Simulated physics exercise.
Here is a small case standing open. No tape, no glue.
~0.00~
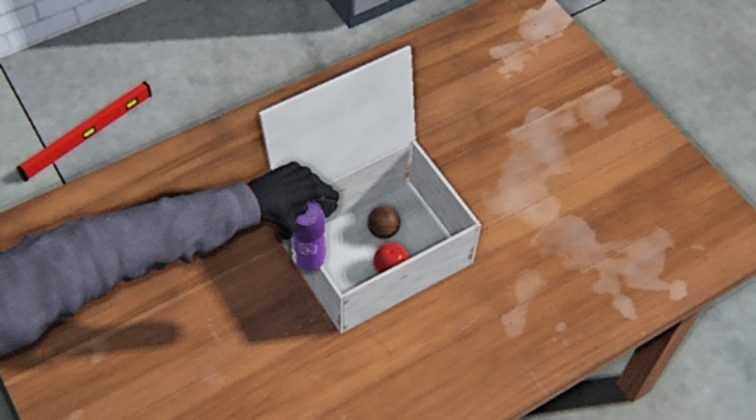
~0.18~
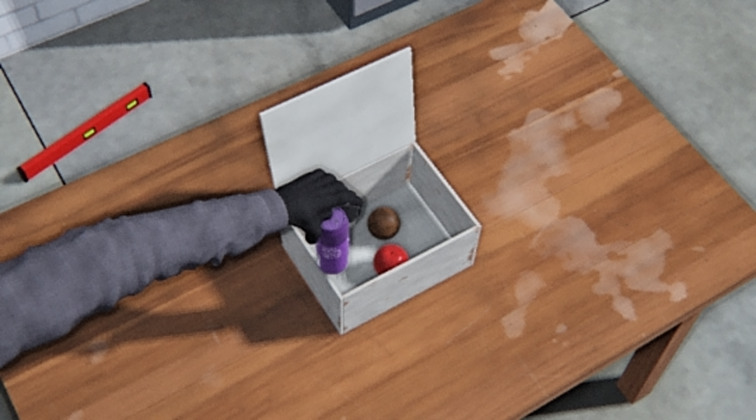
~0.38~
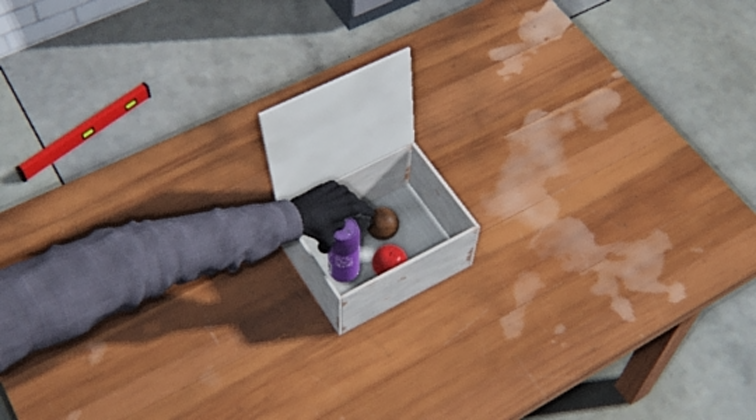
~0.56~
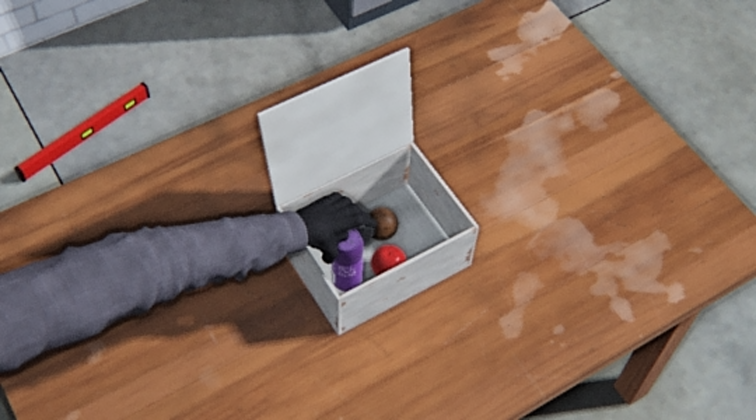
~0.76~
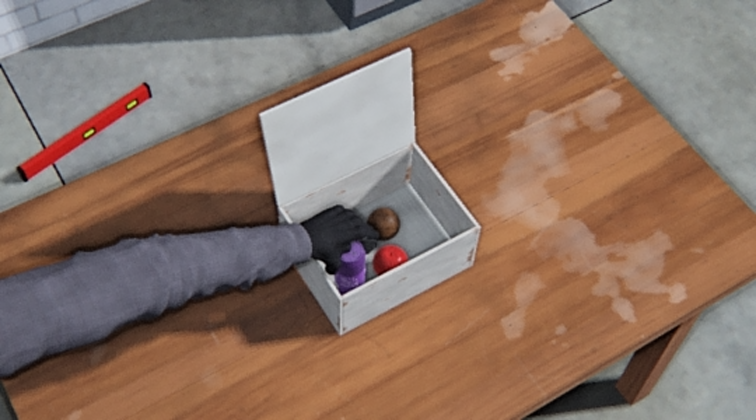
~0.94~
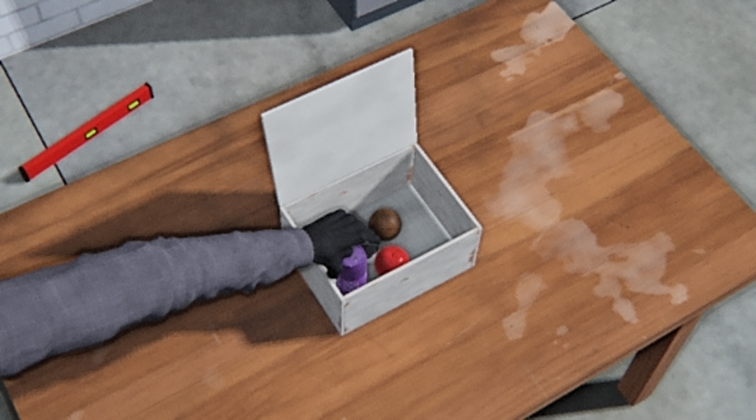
On a wooden table, a black-gloved hand moves a purple can rightward over the edge of an open white case and lowers it inside, beside a brown ball and a red ball, keeping hold of it.
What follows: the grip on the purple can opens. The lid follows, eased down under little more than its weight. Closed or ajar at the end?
Outcome: The lid will not close.
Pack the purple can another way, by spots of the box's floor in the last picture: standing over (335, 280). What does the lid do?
Then it is held up.
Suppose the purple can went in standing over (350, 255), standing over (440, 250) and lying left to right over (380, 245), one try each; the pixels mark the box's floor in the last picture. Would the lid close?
In the first case it will not close; in the second case it will not close; in the third case it shuts flat.
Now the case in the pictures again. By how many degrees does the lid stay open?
About 8°.
After 2.04 s, lid starting down.
After 2.44 s, lid 63° above the rim.
After 2.64 s, lid 42° above the rim.
After 2.84 s, lid 16° above the rim.
In the end (3.3 s), lid 8° above the rim; all 3 unmoved. At the end, from the last picture's camera, purple can near (351, 276).
